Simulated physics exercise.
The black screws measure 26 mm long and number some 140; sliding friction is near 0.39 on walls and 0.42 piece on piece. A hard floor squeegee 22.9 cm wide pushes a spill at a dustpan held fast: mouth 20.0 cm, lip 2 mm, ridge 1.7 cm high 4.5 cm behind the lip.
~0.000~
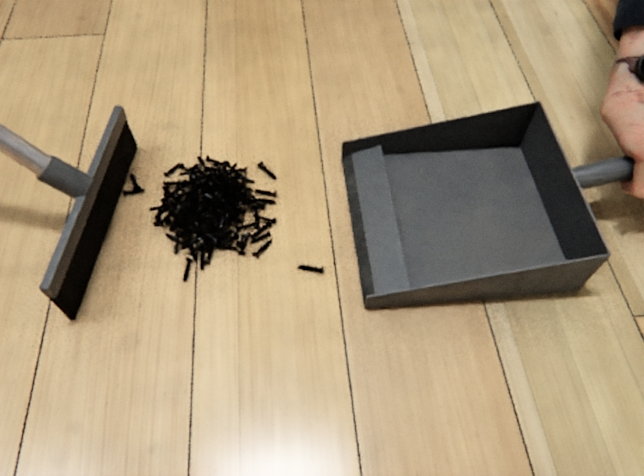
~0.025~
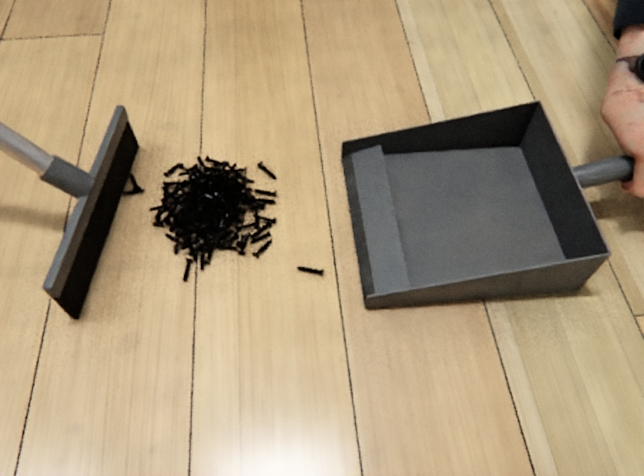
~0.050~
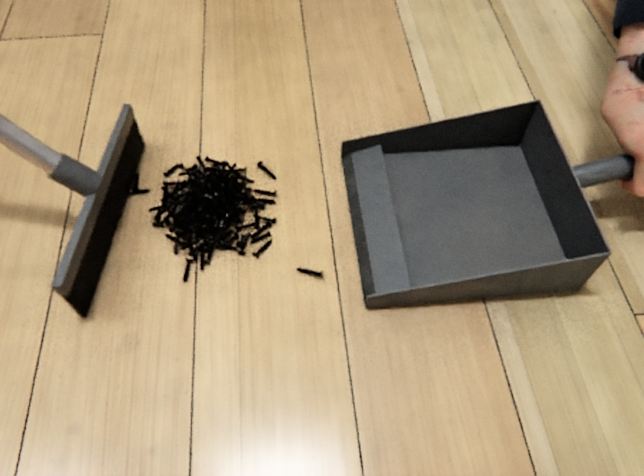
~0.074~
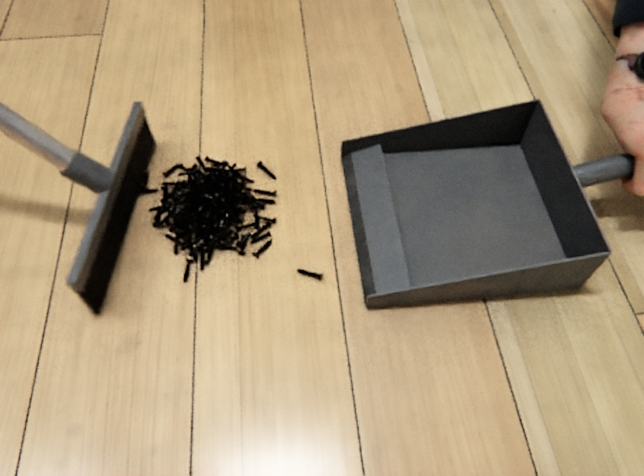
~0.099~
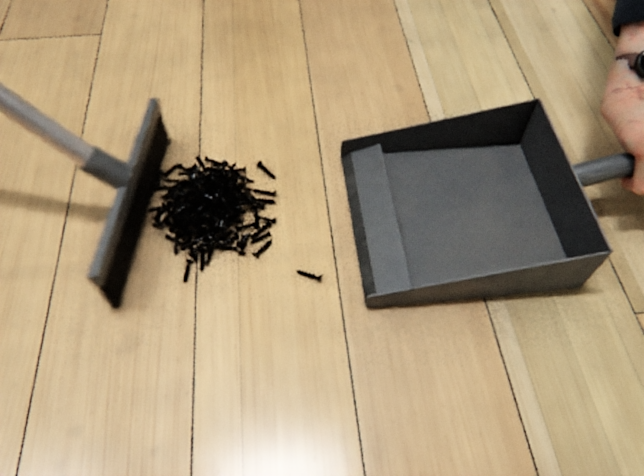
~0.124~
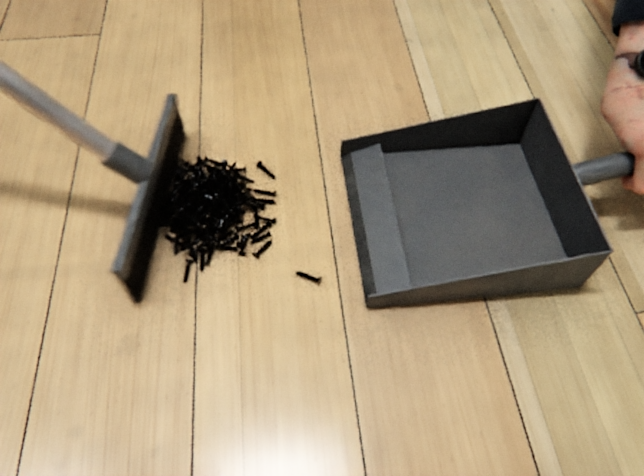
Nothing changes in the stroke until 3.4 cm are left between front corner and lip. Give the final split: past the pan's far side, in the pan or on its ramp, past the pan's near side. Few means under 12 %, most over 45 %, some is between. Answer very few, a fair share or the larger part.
Far side: A fair share, pan: A fair share, near side: Very few.
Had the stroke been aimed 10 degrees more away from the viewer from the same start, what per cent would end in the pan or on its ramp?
In that case some 15 per cent.
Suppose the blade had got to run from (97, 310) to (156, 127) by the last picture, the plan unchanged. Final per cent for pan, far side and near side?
Pan 20, far 5, near 5.
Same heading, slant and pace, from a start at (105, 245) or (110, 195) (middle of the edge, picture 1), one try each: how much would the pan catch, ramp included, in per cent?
About 25 and 20 per cent.
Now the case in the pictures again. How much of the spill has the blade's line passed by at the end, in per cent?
Some 0 per cent.
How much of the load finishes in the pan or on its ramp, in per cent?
About 15 per cent.
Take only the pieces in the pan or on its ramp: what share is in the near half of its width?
Some 10 per cent.
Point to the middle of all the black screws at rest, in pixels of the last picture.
Around (337, 189).
Then, at 0.23 s, middle of the blade 12 cm from the lip; 0 % over the lip, far side 5 %, near side 0 %.
After 0.30 s, middle of the blade 7 cm from the lip; 0 % over the lip, far side 15 %, near side 0 %.
After 0.51 s, middle of the blade 5 cm from the lip; 20 % over the lip, far side 20 %, near side 0 %.
In the end, at 1.3 s, far side 20 %, pan 15 %, near side 0 %, in front of the lip or behind the blade 65 %.
